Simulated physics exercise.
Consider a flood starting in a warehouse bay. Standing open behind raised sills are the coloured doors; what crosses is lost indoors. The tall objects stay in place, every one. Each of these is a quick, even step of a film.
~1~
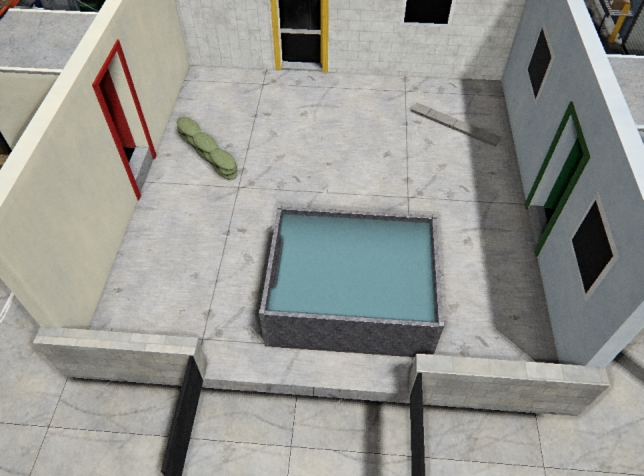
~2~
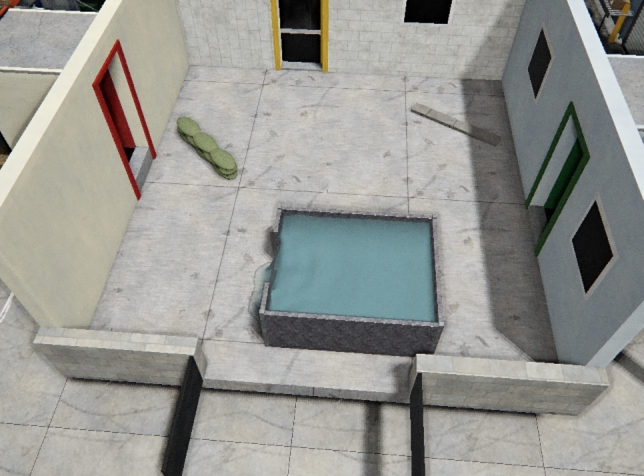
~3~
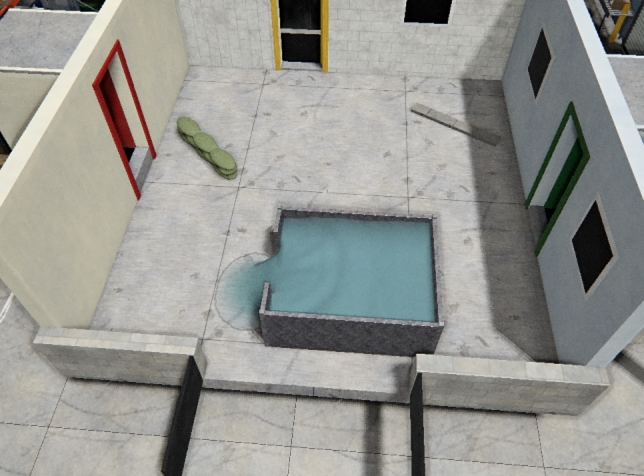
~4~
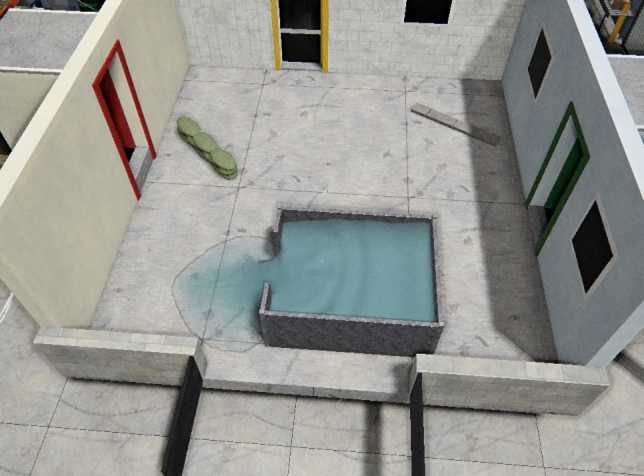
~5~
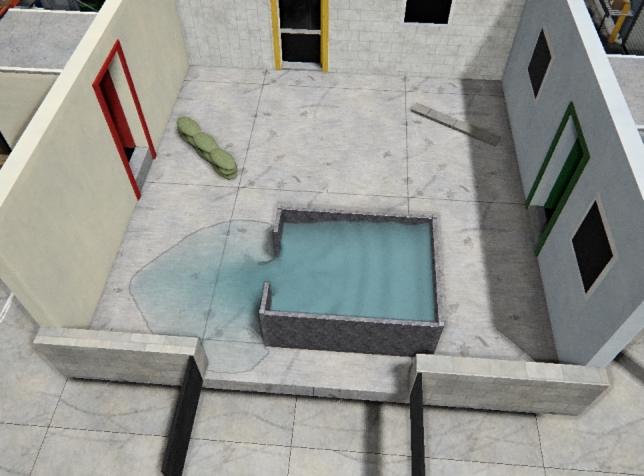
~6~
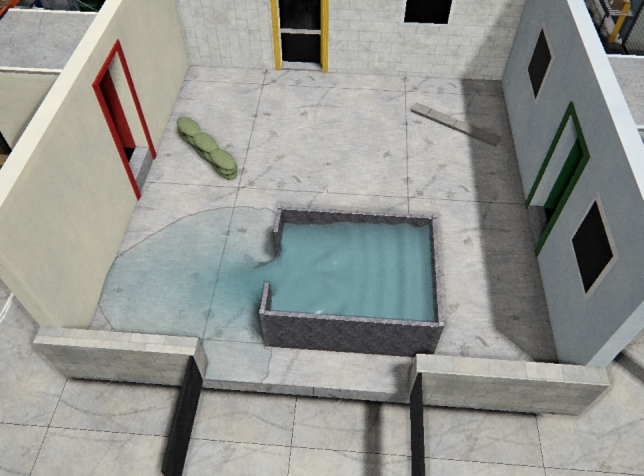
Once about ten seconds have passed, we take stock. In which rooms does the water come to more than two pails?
Taking them in turn, the green door keeps to two pails or fewer, the yellow door keeps to two pails or fewer, the red door keeps to two pails or fewer.
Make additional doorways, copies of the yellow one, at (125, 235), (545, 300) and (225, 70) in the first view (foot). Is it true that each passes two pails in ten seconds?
In sequence: Exceeds it, falls short, exceeds it.
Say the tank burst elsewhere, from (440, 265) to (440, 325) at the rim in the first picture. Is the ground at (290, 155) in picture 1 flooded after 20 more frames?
Answer: Bone-dry.
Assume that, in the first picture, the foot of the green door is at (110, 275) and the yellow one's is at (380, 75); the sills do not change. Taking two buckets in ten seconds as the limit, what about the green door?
Note: Green door lets too much through.
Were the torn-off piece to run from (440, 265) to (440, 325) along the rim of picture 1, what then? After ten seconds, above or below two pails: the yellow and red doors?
Outcome: Yellow door overshoots; red door remains short.
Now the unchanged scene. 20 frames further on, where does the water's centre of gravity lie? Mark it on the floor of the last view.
Estimate: (250, 256).
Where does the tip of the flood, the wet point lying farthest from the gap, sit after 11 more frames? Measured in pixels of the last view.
The farthest point of the front sits at (180, 92).
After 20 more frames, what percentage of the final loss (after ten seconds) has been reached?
Around 15 percent.
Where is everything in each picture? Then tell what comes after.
In the first frame, still water in the open tank at (354, 265).
In the second frame, the front is at a hidden place, out from the gap at (277, 281).
In the third frame, water pours out at (277, 282) and has run to (220, 296).
In the fourth frame, the front is at (178, 293), out from the gap at (277, 282).
In the fifth frame, the front is at (135, 290), out from the gap at (277, 282).
In the sixth frame, water pours out at (276, 281) and has run to (101, 298).
A moment on, water covers 20 % of the floor; the green door not reached, the yellow door not reached, the red door wet at the sill, nothing in.
Next, water covers 20 % of the floor; the green door not reached, the yellow door not reached, the red door wet at the sill, nothing in.
Then, water covers 30 % of the floor; the green door not reached, the yellow door not reached, the red door wet at the sill, nothing in.
Later, water covers 60 % of the floor; the green door not reached, the yellow door wet at the sill, nothing in, the red door under two buckets in.
In the end, water covers 95 % of the floor; the green door under two buckets in, the yellow door under two buckets in, the red door under two buckets in.
